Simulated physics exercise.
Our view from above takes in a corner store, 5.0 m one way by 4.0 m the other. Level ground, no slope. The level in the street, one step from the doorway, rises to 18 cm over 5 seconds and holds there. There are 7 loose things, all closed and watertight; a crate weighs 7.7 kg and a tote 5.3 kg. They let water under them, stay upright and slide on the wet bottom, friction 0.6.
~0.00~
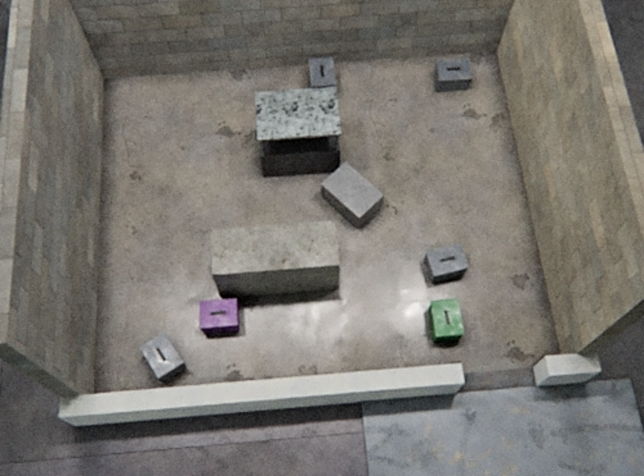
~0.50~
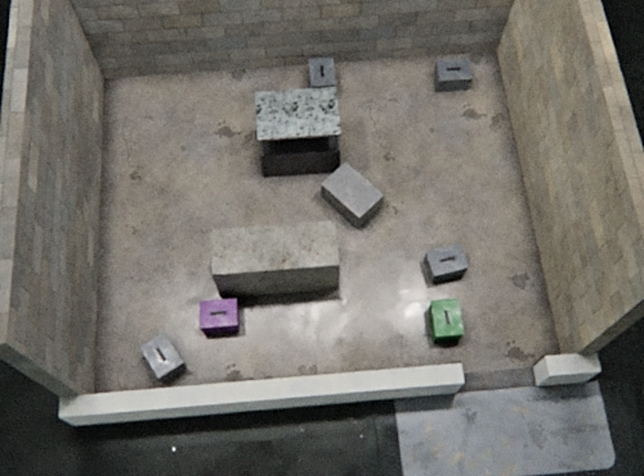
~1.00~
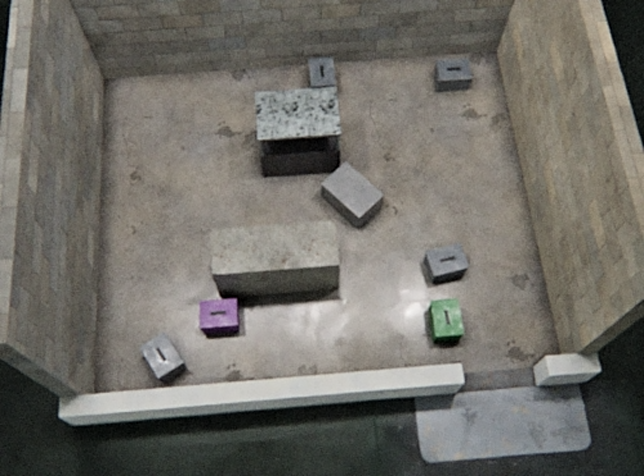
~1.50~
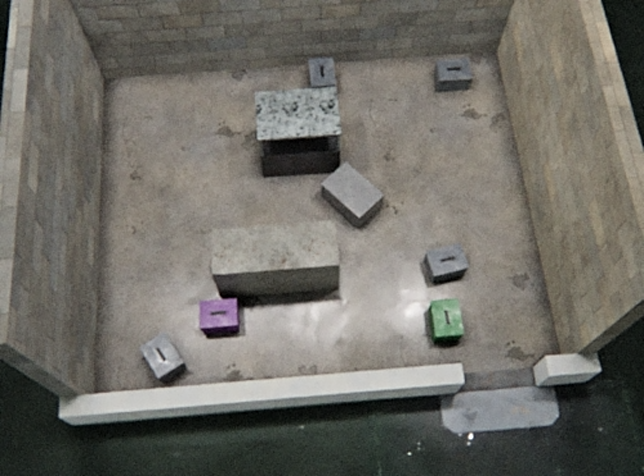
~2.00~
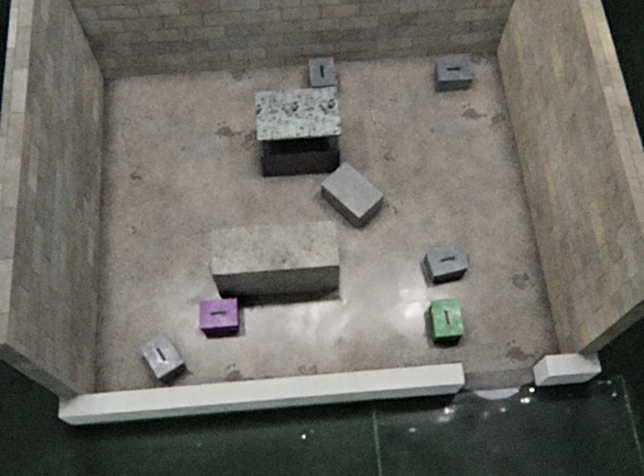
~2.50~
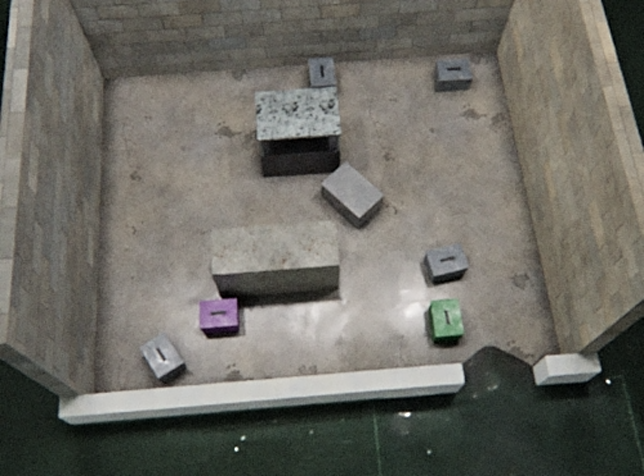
Corner store seen from above, dark water spreading over the street outside and reaching the doorway, while the totes inside stay still.
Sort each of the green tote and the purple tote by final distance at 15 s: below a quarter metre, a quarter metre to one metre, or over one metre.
Green tote - a quarter metre to one metre; purple tote - below a quarter metre.
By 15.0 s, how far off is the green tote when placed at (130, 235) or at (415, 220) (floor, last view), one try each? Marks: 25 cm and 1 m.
The first time it wanders a bit, the second time it wanders far off.
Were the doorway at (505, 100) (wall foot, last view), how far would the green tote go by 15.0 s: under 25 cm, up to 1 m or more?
With that change, the green tote keeps still.
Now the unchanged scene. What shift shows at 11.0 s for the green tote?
Roughly 80 centimetres by that point.
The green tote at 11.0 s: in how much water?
The depth there is around 3 cm.
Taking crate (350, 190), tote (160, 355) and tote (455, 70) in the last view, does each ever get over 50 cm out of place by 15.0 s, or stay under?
Note - in order: Farther; smaller; farther.
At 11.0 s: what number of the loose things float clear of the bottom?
The count is 1.
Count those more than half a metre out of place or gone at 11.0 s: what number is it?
I get 4.
After 3.5 s the green tote is near (447, 317), 0.0 m from its start, aground; the purple tote is near (218, 313), 0.0 m from its start, aground; 0 afloat.
After 6.8 s the green tote is near (401, 288), 0.6 m from its start, aground; the purple tote is near (218, 313), 0.0 m from its start, aground; 0 afloat.
After 11.0 s the green tote is near (389, 279), 0.7 m from its start, aground; the purple tote is near (218, 313), 0.0 m from its start, aground; 1 afloat.
After 15.0 s the green tote is near (387, 278), 0.8 m from its start, aground; the purple tote is near (218, 313), 0.0 m from its start, aground; 2 afloat.
